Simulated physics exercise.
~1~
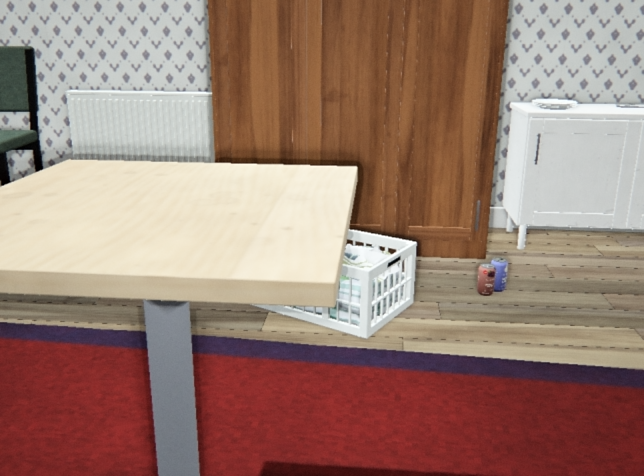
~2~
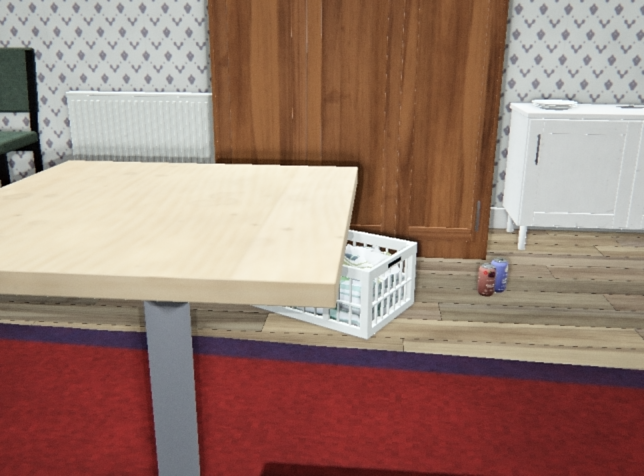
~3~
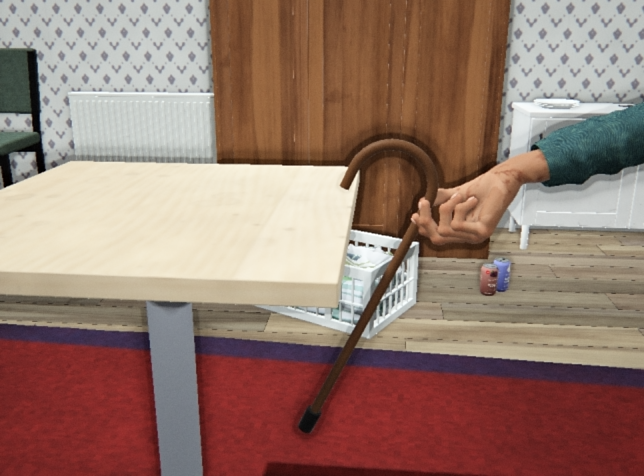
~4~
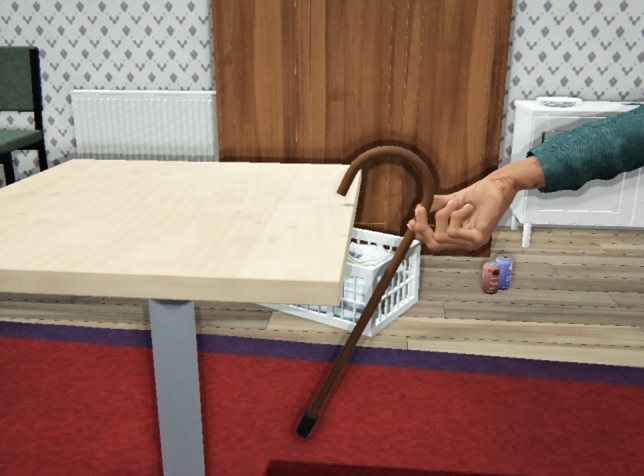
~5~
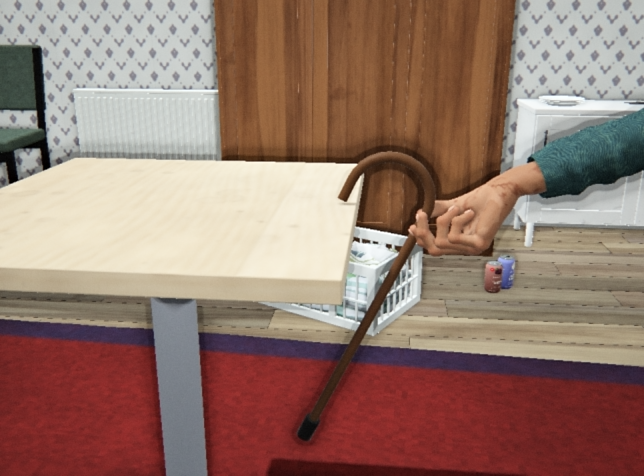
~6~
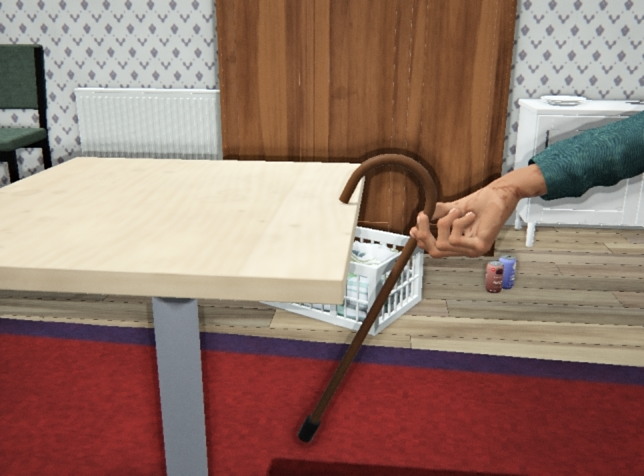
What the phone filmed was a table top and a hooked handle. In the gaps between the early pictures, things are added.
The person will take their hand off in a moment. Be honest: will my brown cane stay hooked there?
Stays up.
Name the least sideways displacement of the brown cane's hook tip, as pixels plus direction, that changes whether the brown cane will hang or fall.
Direction right, distance about 12 px.
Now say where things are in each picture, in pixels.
Table (160, 211), in the first frame.
Table (160, 212), in the second frame.
Still on the way; brown cane (338, 290); table (162, 212), in the third frame.
Still on the way; brown cane (335, 295); table (164, 210), in the fourth frame.
Still on the way; brown cane (337, 300); table (167, 209), in the fifth frame.
In place, still held; brown cane (338, 302); table (168, 208), in the sixth frame.
Then, 0.32 s after the last picture, brown cane at rest near (339, 302).
At rest, the brown cane stays hooked on the edge, near (338, 302).
